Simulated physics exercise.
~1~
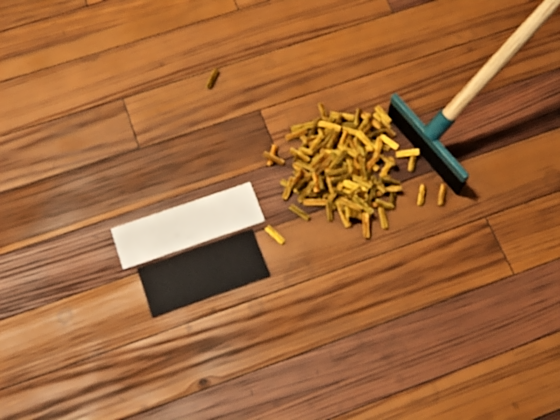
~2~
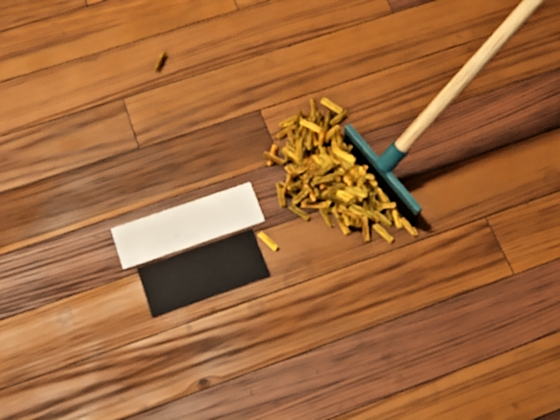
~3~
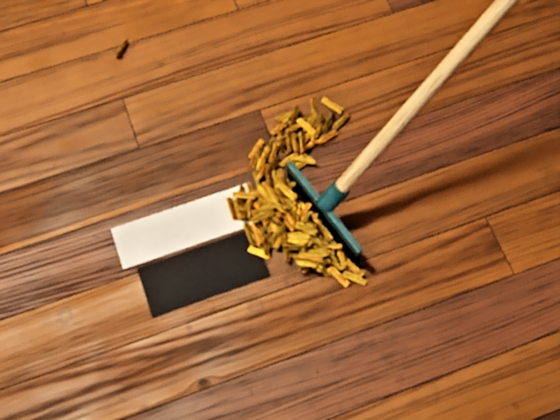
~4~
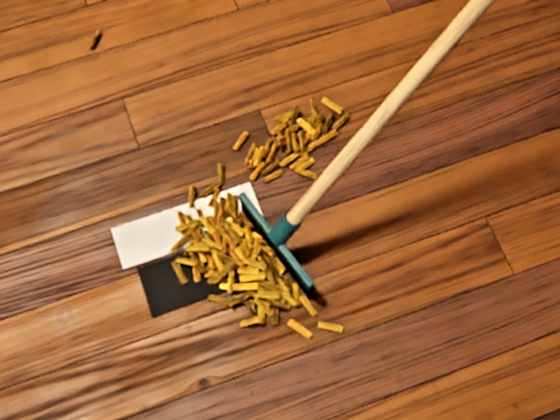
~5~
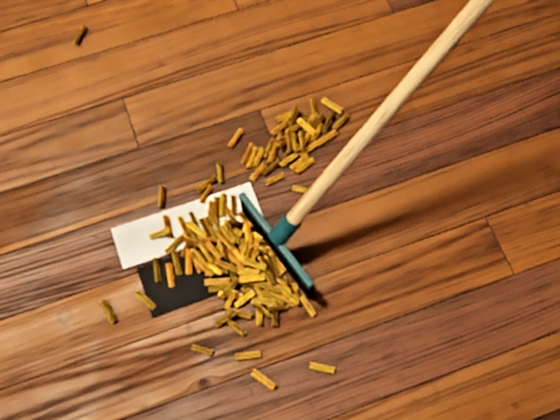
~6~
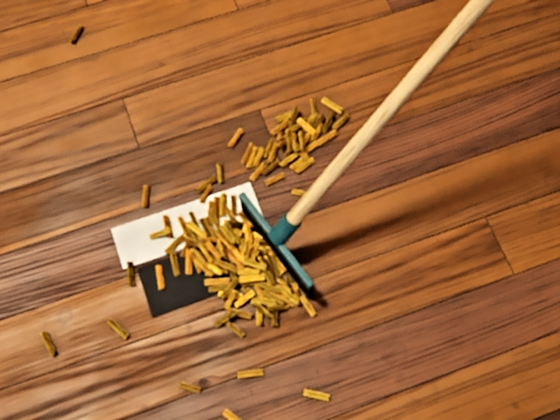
A teal squeegee with a wooden handle pushed a heap of yellow pasta pieces left and down across a wooden floor onto white and black sheets, then stopped, leaving a clump behind above it while several stray pieces slid farther out.
